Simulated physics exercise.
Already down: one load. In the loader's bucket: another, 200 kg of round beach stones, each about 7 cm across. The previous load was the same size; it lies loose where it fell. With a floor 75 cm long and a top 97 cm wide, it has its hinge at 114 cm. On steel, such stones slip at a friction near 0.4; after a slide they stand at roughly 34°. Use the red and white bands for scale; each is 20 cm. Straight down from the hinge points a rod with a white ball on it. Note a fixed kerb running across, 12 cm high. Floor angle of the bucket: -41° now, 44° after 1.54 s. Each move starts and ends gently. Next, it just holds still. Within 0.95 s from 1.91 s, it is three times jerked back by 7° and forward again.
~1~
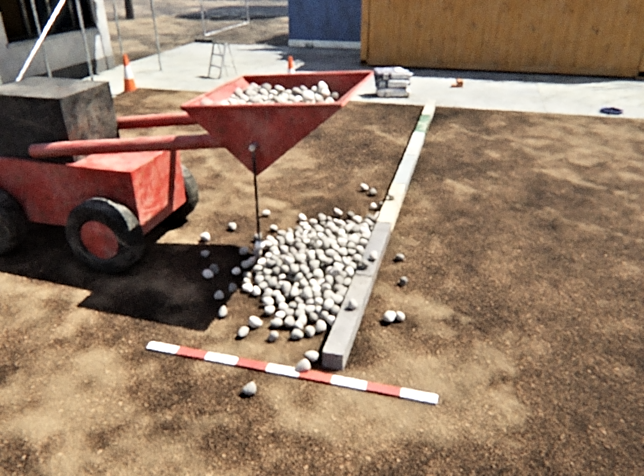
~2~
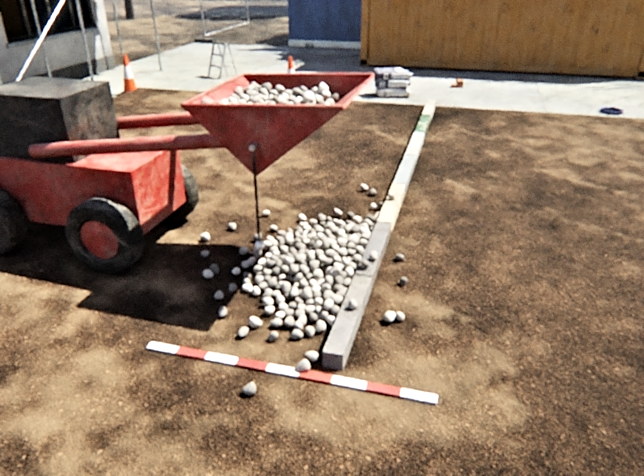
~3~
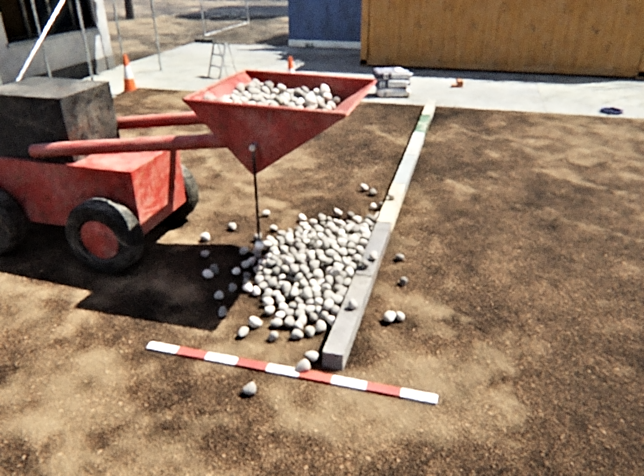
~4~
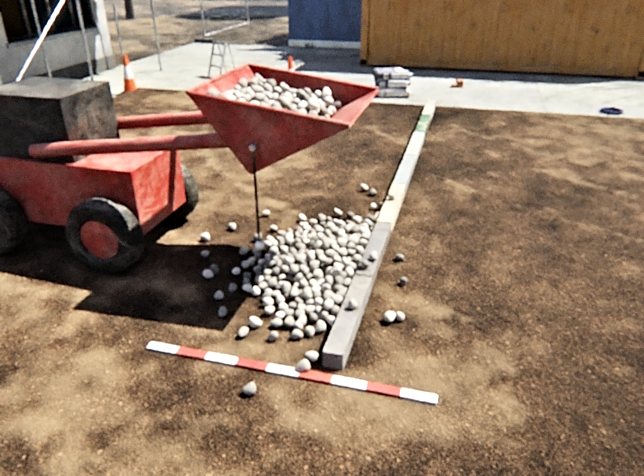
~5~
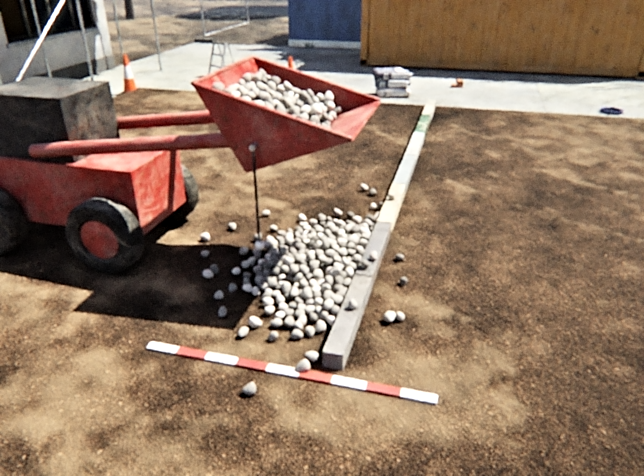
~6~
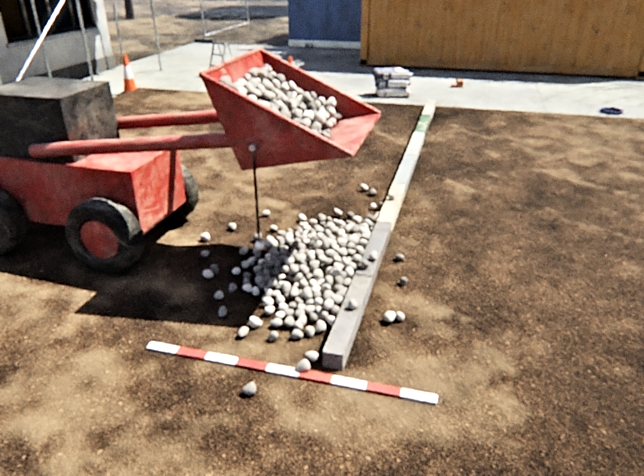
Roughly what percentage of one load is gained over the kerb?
Roughly 72 per cent.
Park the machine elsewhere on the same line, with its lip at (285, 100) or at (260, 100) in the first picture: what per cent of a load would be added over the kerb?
Some 15 percent first and 5 percent second.
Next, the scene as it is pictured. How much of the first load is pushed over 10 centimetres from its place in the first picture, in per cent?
The answer is about 0 per cent.
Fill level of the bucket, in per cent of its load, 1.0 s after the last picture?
It still holds about 15 per cent.
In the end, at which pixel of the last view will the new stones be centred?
The middle lies near (402, 275) in the last picture.
Then, 0.6 s after the last picture the floor is at 31°; in per cent of one load, 98 in the bucket, 101 on this side of the kerb, 1 over the kerb; the foremost stones are at (385, 270).
Then, 1.0 s after the last picture the floor is at 44°; in per cent of one load, 17 in the bucket, 153 on this side of the kerb, 30 over the kerb; the foremost stones are at (426, 278).
Then, 2.7 s after the last picture the floor is at 44°; in per cent of one load, 0 in the bucket, 127 on this side of the kerb, 73 over the kerb; the foremost stones are at (621, 315).
Then, 5.2 s after the last picture the floor is at 44°; in per cent of one load, 0 in the bucket, 127 on this side of the kerb, 73 over the kerb; the foremost stones are at (621, 315). Net gain over the kerb, 72.
